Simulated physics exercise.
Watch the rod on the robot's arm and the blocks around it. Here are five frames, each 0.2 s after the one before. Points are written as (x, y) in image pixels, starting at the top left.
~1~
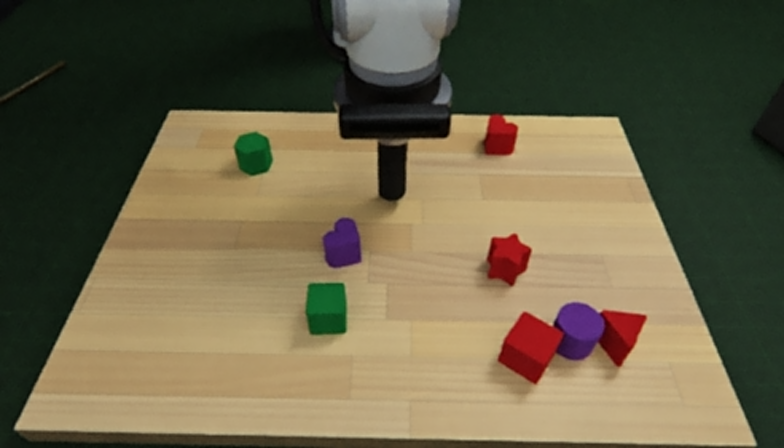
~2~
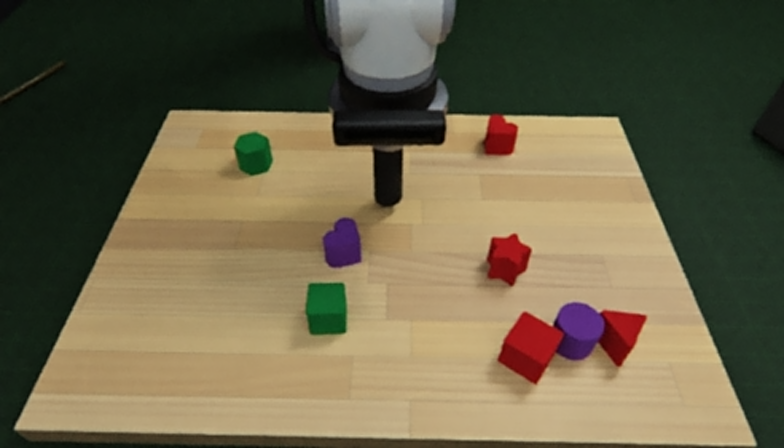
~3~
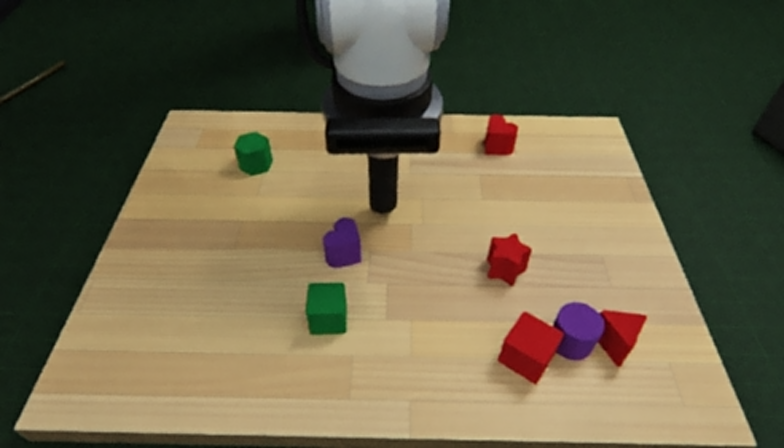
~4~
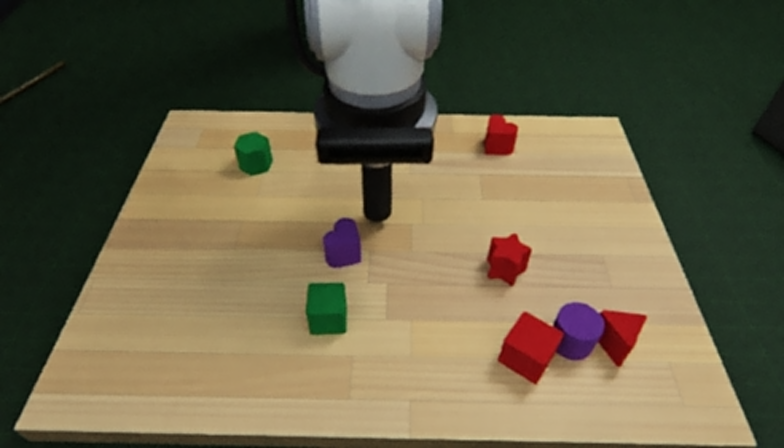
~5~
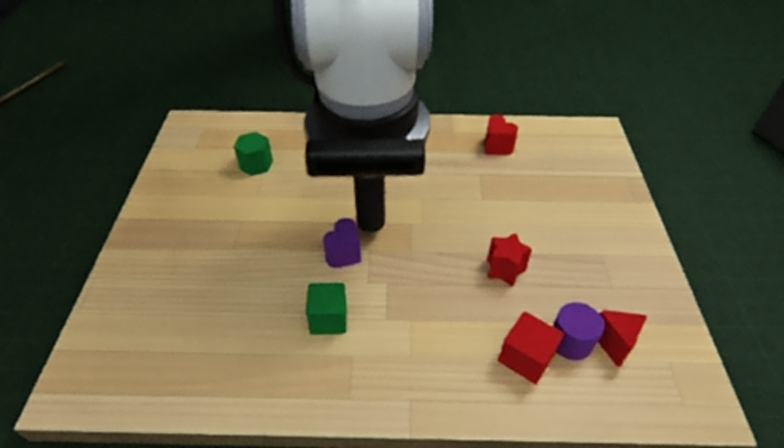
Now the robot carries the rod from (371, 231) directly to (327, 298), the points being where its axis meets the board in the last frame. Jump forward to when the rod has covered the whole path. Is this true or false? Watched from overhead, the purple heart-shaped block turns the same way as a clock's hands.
True.
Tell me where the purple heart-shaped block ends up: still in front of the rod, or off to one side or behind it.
Slid off.
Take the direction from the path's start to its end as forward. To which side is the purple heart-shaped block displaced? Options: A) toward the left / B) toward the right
My answer is option B.
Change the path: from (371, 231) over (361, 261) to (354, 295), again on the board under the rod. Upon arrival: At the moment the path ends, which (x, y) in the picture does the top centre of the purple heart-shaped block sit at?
It should be at about (325, 243).
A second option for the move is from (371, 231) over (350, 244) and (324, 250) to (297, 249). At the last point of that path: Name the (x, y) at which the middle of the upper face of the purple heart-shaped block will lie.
Its top middle is near (314, 253).
The first path, step by step. Halfway along, rod at (349, 255); purple heart-shaped block at (317, 249).
At the end, rod at (326, 289); green square at (323, 306); purple heart-shaped block at (300, 257), turned 35° clockwise.
